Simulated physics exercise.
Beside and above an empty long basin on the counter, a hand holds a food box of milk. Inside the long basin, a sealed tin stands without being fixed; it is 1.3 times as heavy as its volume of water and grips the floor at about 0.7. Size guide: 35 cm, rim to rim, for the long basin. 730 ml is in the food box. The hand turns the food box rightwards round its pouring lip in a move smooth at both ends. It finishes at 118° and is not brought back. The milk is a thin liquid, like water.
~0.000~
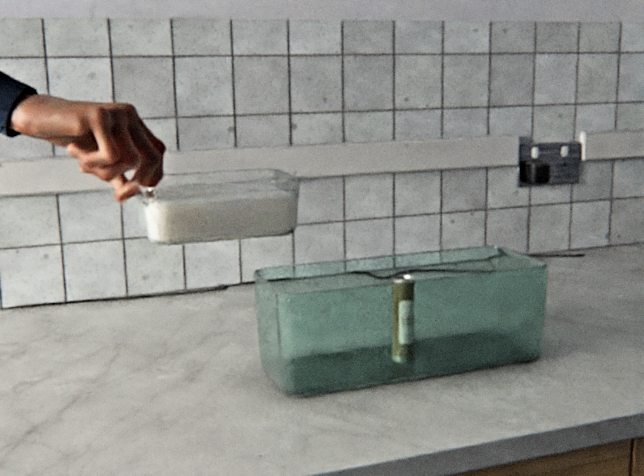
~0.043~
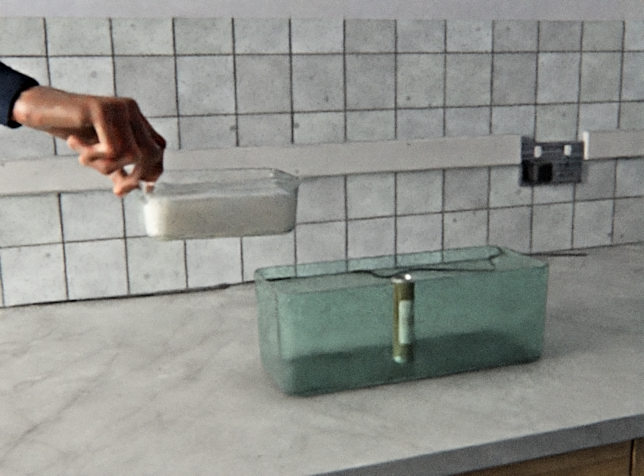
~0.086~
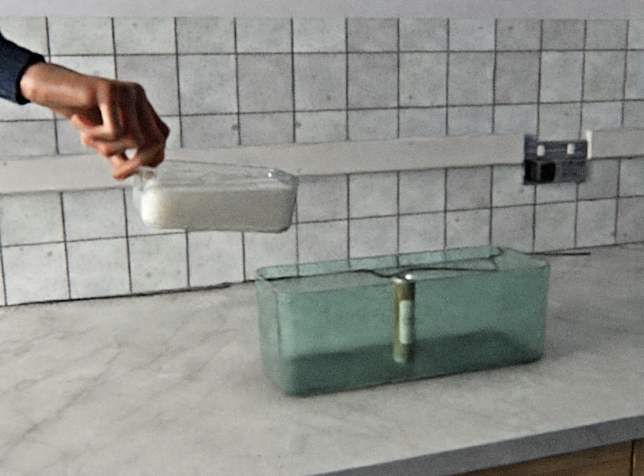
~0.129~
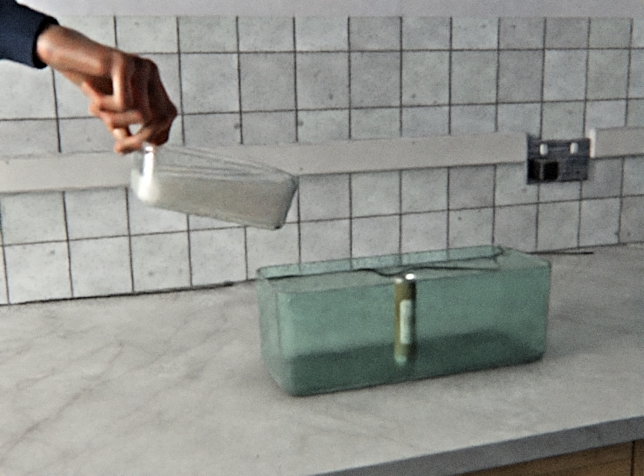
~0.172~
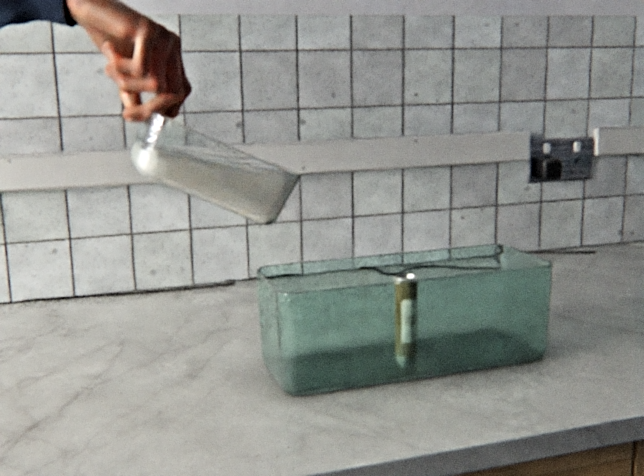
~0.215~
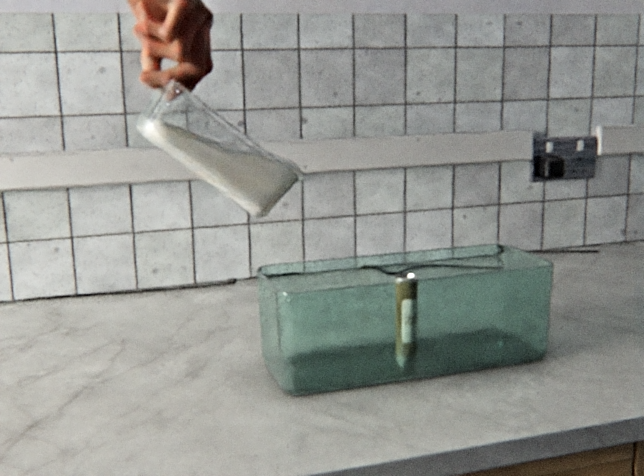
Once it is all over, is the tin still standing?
No - it ends up tipped over.
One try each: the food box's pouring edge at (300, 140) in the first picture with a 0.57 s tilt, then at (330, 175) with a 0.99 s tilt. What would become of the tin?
In the first try it remains standing; in the second it remains standing.
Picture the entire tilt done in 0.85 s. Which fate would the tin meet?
With that tilt, the tin tips.
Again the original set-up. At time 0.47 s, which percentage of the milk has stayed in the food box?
Roughly 14 per cent.
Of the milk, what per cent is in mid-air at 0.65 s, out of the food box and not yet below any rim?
Estimate: About 8 in a hundred.
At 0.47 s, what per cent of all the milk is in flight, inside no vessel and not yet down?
Some 70 % is the figure.
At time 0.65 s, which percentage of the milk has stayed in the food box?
About 0 % is still there.
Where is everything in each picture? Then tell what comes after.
The first frame shows tilt 0°; pouring edge (287, 176); surface from (141, 198) to (283, 189); the long basin's rim runs from (266, 283) to (523, 256); the tin's top is at (403, 282).
The second frame shows tilt 2°; pouring edge (287, 175); surface from (141, 195) to (283, 187).
The third frame shows tilt 7°; pouring edge (287, 175); surface from (139, 187) to (283, 182).
The fourth frame shows tilt 15°; pouring edge (288, 175); surface from (138, 170) to (283, 174).
The fifth frame shows tilt 26°; pouring edge (287, 175); surface from (139, 147) to (284, 166); 1 per cent is over the edge.
The sixth frame shows tilt 39°; pouring edge (287, 174); surface from (144, 118) to (269, 153); 5 per cent is over the edge.
Then, 0.47 s in, the tilt is 111° and 15 per cent is still to pour; the tin stands where it began.
Then, 0.65 s in, the tilt is 118° and 0 per cent is still to pour; the tin leans 26°.
Then, 0.84 s in, the tilt is 118° and 0 per cent is still to pour; the tin lies on its side.
Then, 1.05 s in, the tilt is 118° and 0 per cent is still to pour; the tin lies on its side.
Finally, the tin lies on its side.
